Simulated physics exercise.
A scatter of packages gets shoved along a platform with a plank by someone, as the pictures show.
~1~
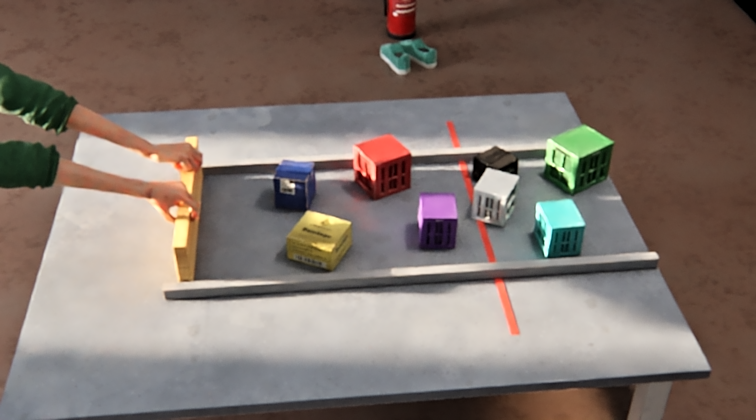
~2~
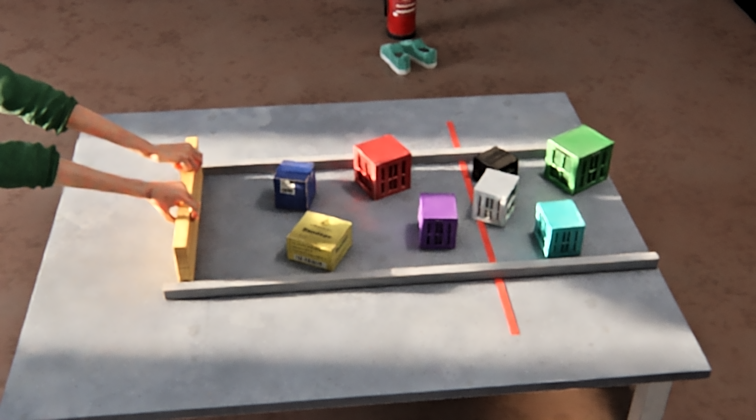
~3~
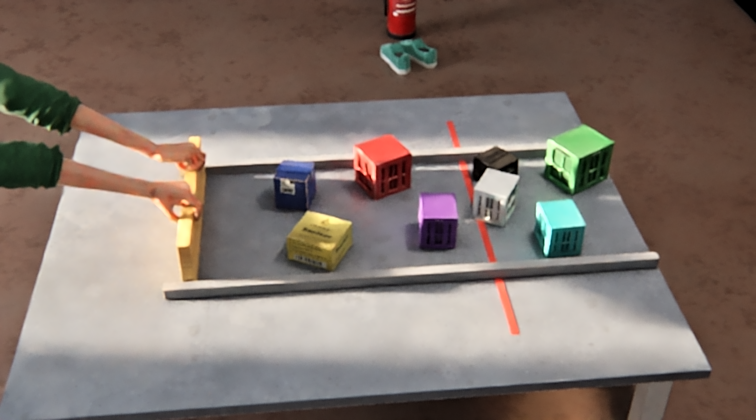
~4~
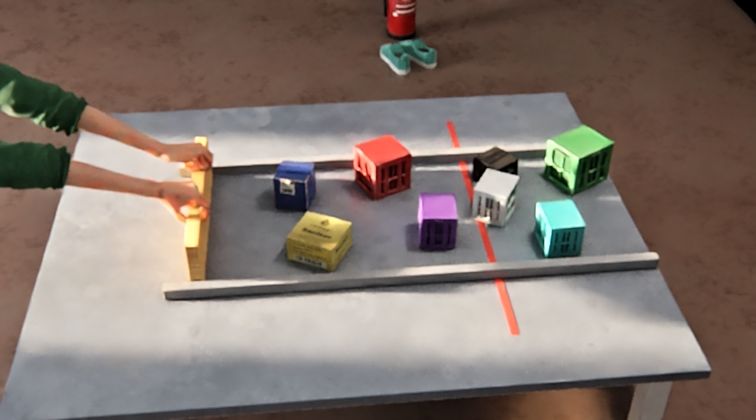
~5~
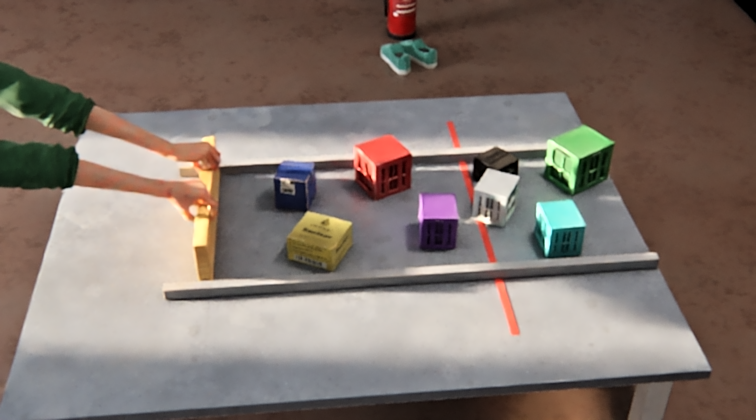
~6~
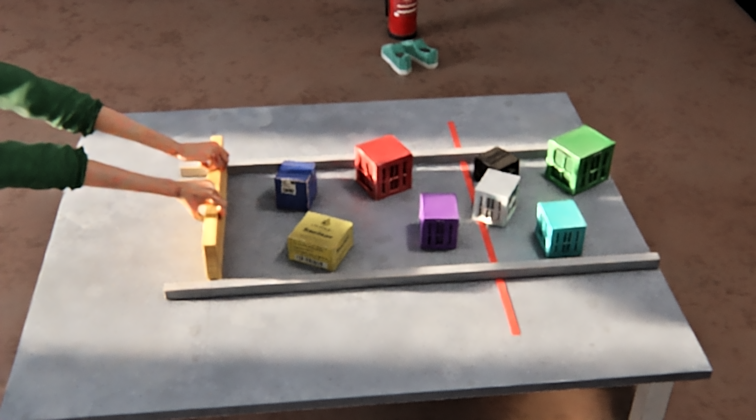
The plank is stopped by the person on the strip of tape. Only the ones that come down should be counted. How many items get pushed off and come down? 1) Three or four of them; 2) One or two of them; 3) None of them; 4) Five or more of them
3, none of them.
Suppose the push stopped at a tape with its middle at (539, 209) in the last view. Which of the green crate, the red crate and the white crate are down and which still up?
Green crate goes down, red crate stays put, white crate stays put.
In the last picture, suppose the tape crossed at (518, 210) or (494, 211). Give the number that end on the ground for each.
Try 1: 1; try 2: 1.
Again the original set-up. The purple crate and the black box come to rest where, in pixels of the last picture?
Near (556, 227) and (554, 159).
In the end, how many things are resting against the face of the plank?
2 of them.
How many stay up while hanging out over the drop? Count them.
That adds up to 1.
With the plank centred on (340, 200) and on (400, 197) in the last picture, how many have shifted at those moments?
At that stage 3; at the next, 4.
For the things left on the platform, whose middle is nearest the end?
It's the green crate that is foremost.
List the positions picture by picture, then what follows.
In the first picture, green crate (578, 160); turquoise crate (559, 229); black box (495, 168); plank (189, 208); tape (477, 212).
In the second picture, turquoise crate (559, 229); white crate (495, 197).
In the third picture, black box (496, 168); red crate (383, 167).
In the fourth picture, green crate (578, 160); blue box (295, 186).
In the fifth picture, turquoise crate (559, 229); yellow box (320, 241).
In the sixth picture, green crate (580, 160); turquoise crate (560, 229); black box (497, 168); plank (216, 207); tape (479, 212).
Soon after, none off yet; green crate at rest near (580, 160); turquoise crate at rest near (560, 229); black box at rest near (497, 168).
In the end, the number that fall off is zero.
